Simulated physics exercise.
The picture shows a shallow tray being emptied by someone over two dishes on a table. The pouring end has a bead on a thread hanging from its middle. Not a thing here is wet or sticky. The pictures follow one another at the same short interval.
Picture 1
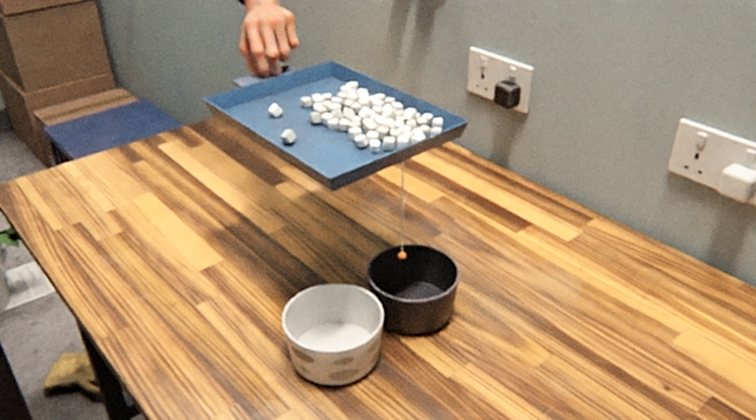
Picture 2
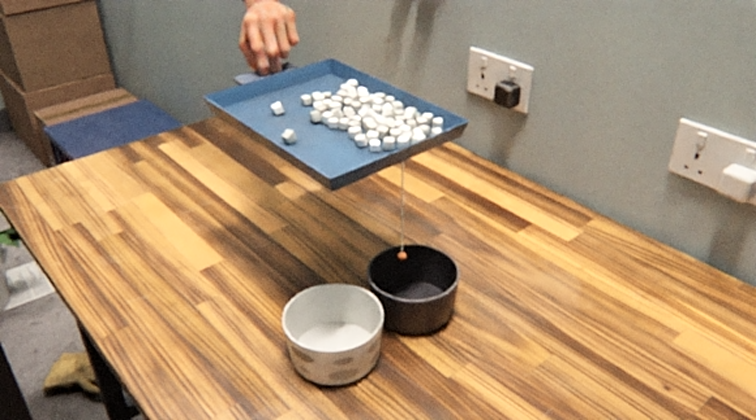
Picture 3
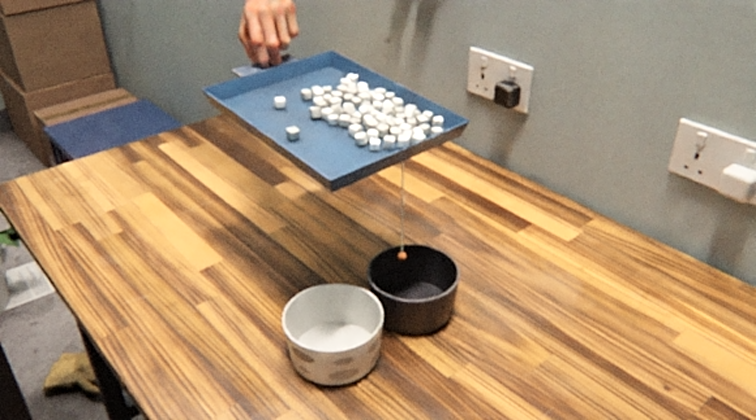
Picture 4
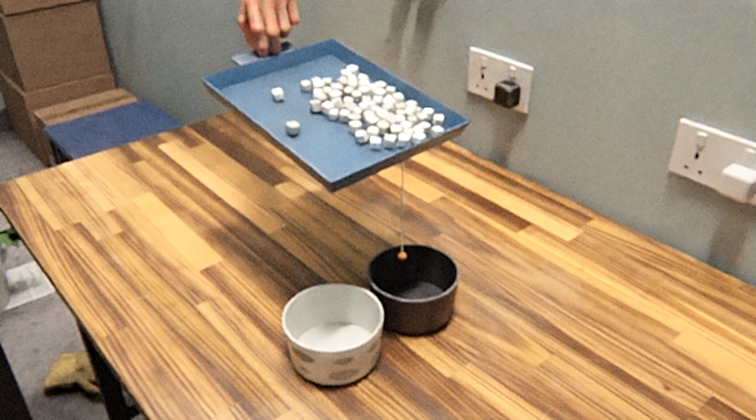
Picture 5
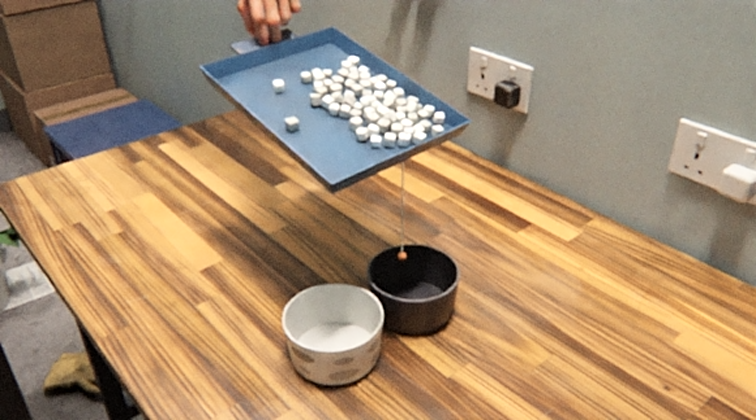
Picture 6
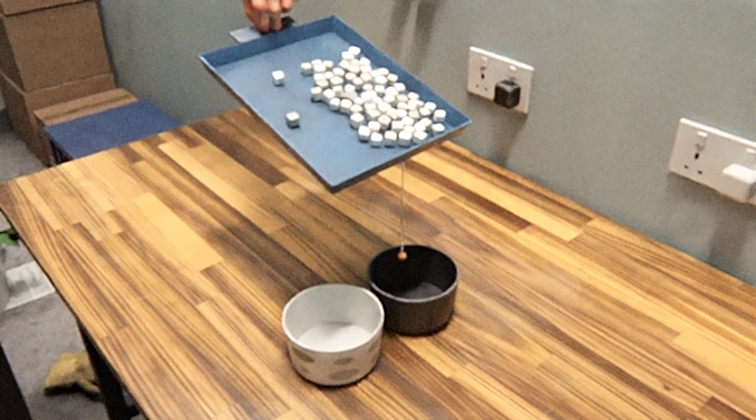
A blue tray of small white cubes starts nearly level, held by a hand at its far end above a pale dish and a black dish on a wooden table. The hand gradually raises that end, tilting the tray more steeply, with its near left corner lowest, while the cubes stay on it.
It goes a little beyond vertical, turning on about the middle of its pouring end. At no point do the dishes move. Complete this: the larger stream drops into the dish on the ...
... left.
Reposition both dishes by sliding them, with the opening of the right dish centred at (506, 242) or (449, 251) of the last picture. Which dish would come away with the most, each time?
Result for the first try: The dish on the left side; for the second: The dish on the left side.
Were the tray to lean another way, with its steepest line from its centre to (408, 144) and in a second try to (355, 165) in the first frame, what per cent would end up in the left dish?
Lab note: Try one about 0 %, try two 60 %.
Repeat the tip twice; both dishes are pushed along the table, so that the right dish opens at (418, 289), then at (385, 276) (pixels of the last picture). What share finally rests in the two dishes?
First placement near 80 percent, second near 30 percent.
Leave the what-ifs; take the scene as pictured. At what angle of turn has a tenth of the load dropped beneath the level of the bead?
Roughly 95 degrees of tilt.
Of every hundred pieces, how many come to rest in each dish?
In the left dish 40 per cent comes to rest, in the right dish 20 per cent.
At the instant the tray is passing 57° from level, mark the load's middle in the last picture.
The load is centred around (397, 129).
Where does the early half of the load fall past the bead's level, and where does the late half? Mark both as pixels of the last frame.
Near (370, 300) to start, and near (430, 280) afterwards.
Soon, tray tipped steeply; all on the tray.
A while on, tray tipped right over; most on the tray; a small part in the left dish; a stray few outside both; a small part in the air.
Towards the end, tray tipped past a quarter turn; about a third in the left dish; about a quarter in the right dish; about half outside both.
Finally, tray tipped past a quarter turn; about a third in the left dish; about a quarter in the right dish; about half outside both.
